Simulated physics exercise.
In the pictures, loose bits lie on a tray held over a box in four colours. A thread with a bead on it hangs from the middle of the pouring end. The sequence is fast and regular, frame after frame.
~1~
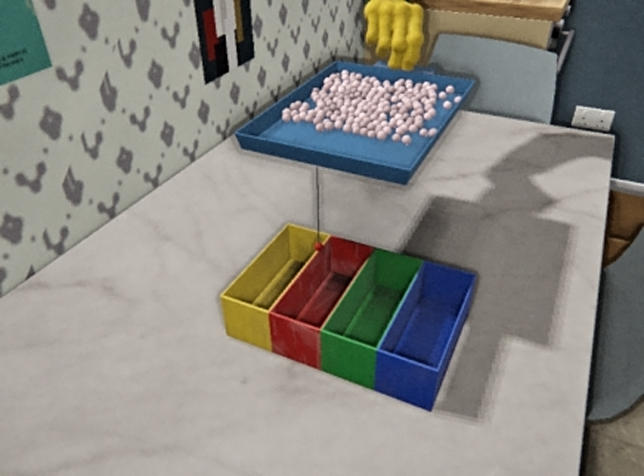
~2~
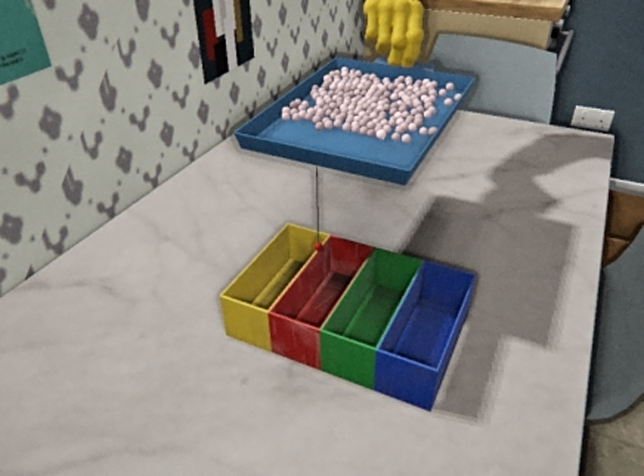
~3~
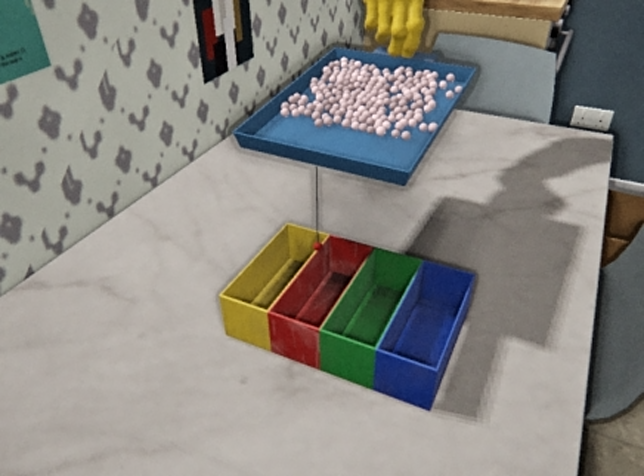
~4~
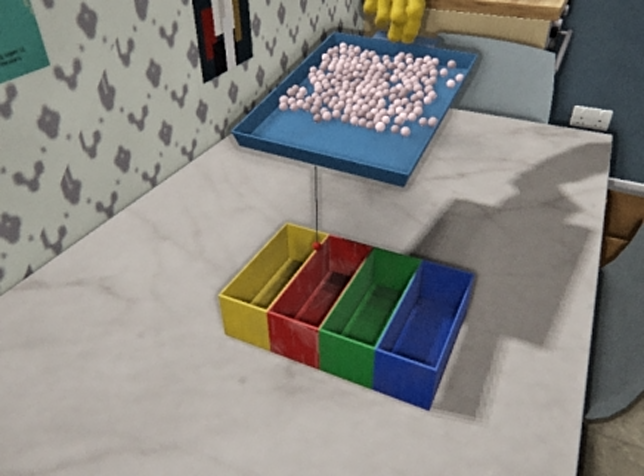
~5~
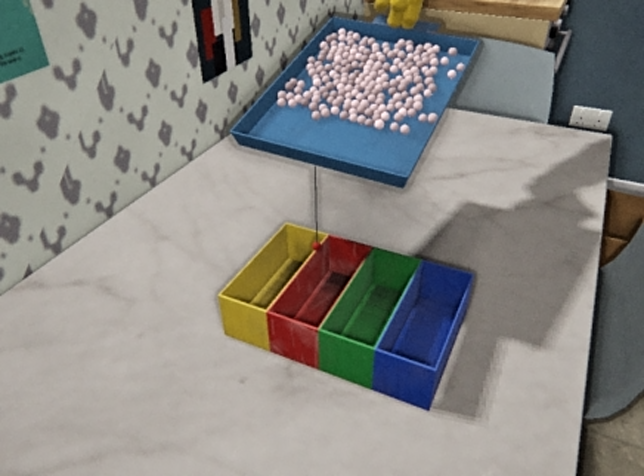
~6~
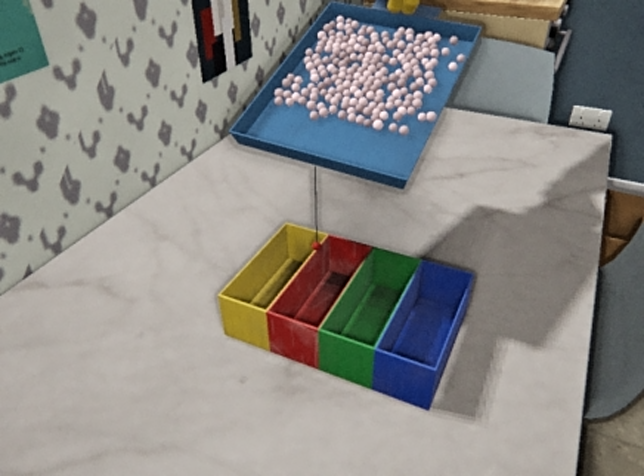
A blue tray of small pale pink balls, with a yellow hand at its far edge, is held above a marble-patterned table, seen from above at an angle by a still camera. Below, an open box has yellow, red, green and blue compartments from left to right, near a patterned wall, while a bead hangs on a thread. The tray's far side rises steadily, its near edge slanting slightly lower at the right, as the balls shift a little and the hand moves up almost out of view.
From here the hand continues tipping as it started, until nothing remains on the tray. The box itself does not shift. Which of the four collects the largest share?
The green one.
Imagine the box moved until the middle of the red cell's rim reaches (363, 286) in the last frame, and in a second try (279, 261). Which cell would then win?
The first time it is the cell in red; the second time it is the blue one.
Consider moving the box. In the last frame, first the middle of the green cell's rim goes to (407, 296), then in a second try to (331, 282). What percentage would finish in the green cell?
30 and 30 %.
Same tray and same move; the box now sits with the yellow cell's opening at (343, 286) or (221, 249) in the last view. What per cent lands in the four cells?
Around 70 per cent for the first position, around 70 per cent for the second.
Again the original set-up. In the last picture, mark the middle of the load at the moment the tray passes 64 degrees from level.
Somewhere around pixel (349, 175) in the last picture.
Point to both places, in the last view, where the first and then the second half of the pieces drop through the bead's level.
Close to (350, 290), then close to (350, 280).
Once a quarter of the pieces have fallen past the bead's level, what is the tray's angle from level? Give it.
65 degrees.
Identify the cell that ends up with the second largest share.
The answer here is the red one.
Soon after the last picture, tray tipped steeply; about two thirds on the tray; a small part in the green cell; a small part in the red cell; a stray few in the blue cell; a stray few in the yellow cell; about a quarter falling or outside the box.
A little later, tray tipped past a quarter turn; a small part on the tray; about a third in the green cell; about a quarter in the red cell; a small part in the yellow cell; a small part in the blue cell; about a quarter falling or outside the box.
Later still, tray tipped past a quarter turn; about half in the green cell; about a quarter in the red cell; a small part in the yellow cell; a small part in the blue cell; a small part falling or outside the box.
By the end, tray tipped past a quarter turn; about half in the green cell; about a quarter in the red cell; a small part in the yellow cell; a small part in the blue cell; a small part outside the box.
